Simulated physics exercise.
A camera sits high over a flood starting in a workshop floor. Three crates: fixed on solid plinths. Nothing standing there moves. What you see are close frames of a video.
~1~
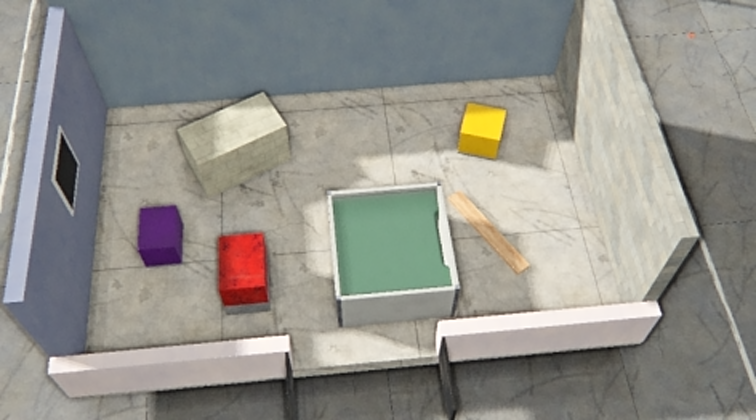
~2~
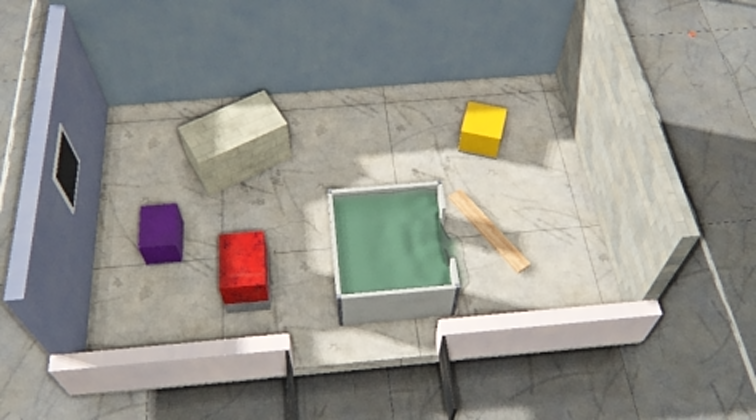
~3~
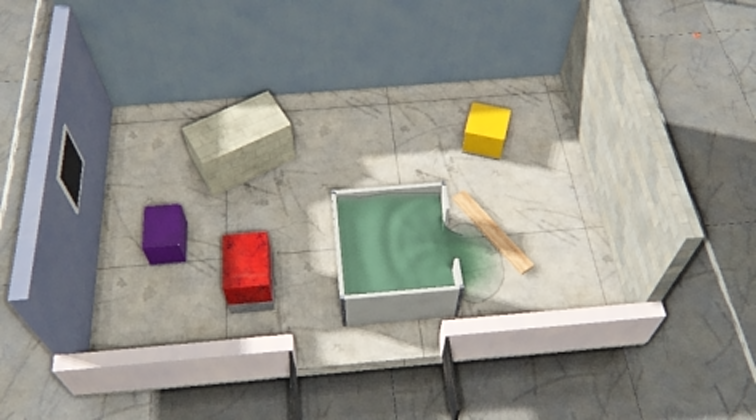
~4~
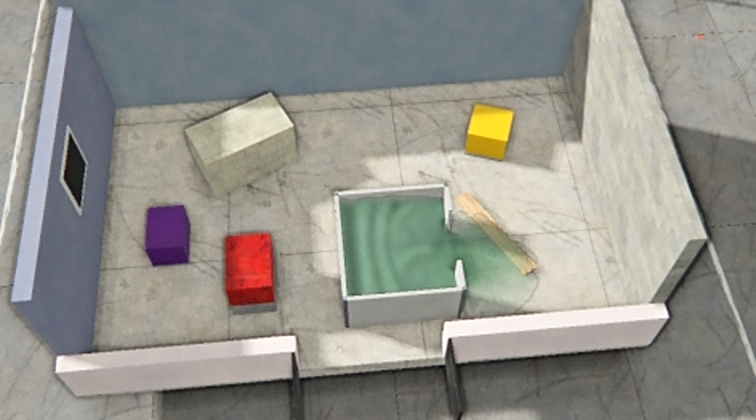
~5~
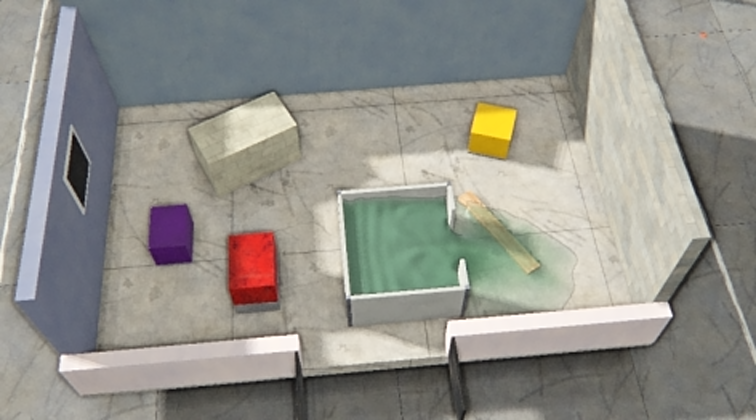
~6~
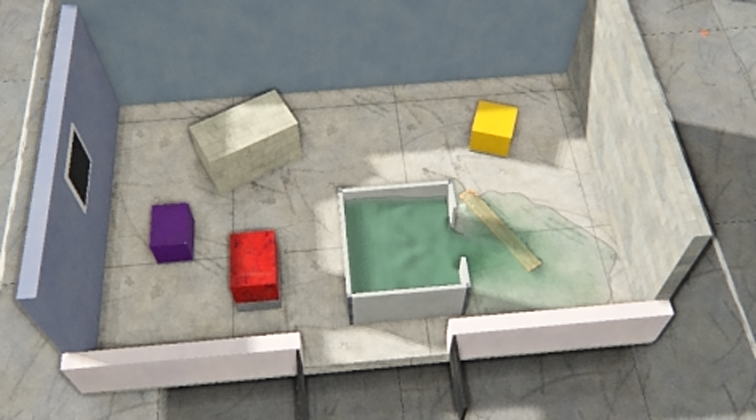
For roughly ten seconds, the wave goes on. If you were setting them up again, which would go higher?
The yellow crate will be caught by the water. The red crate will be missed by the water. The purple crate will be caught by the water.
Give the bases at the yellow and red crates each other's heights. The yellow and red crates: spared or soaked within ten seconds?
In short: Yellow crate is not reached; red crate is reached.
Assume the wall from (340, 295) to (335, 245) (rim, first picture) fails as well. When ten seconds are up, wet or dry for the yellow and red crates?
First the yellow crate: It gets reached; then the red crate: It gets reached.
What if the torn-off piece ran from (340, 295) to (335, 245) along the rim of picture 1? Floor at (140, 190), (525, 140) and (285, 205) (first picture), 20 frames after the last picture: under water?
Read off point by point, the answer is soaking, not soaked, soaking.
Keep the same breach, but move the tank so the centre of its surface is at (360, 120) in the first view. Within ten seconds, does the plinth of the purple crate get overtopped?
Purple crate: Overtopped.
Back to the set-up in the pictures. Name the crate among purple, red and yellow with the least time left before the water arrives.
First to get wet: The one in yellow.
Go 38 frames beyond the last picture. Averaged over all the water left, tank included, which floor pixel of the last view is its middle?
Point: (464, 203).
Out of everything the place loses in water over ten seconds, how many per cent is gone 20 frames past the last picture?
I'd put it near 0 in a hundred.
A moment on, water covers 25 % of the floor; the yellow crate water round its plinth, the red crate not reached, the purple crate not reached.
Next, water covers 30 % of the floor; the yellow crate water round its plinth, the red crate not reached, the purple crate not reached.
Then, water covers 35 % of the floor; the yellow crate water round its plinth, the red crate not reached, the purple crate not reached.
Later, water covers 70 % of the floor; the yellow crate water round its plinth, the red crate water round its plinth, the purple crate not reached.
In the end, water covers 95 % of the floor; the yellow crate was topped, the red crate stayed above the water, the purple crate was topped.
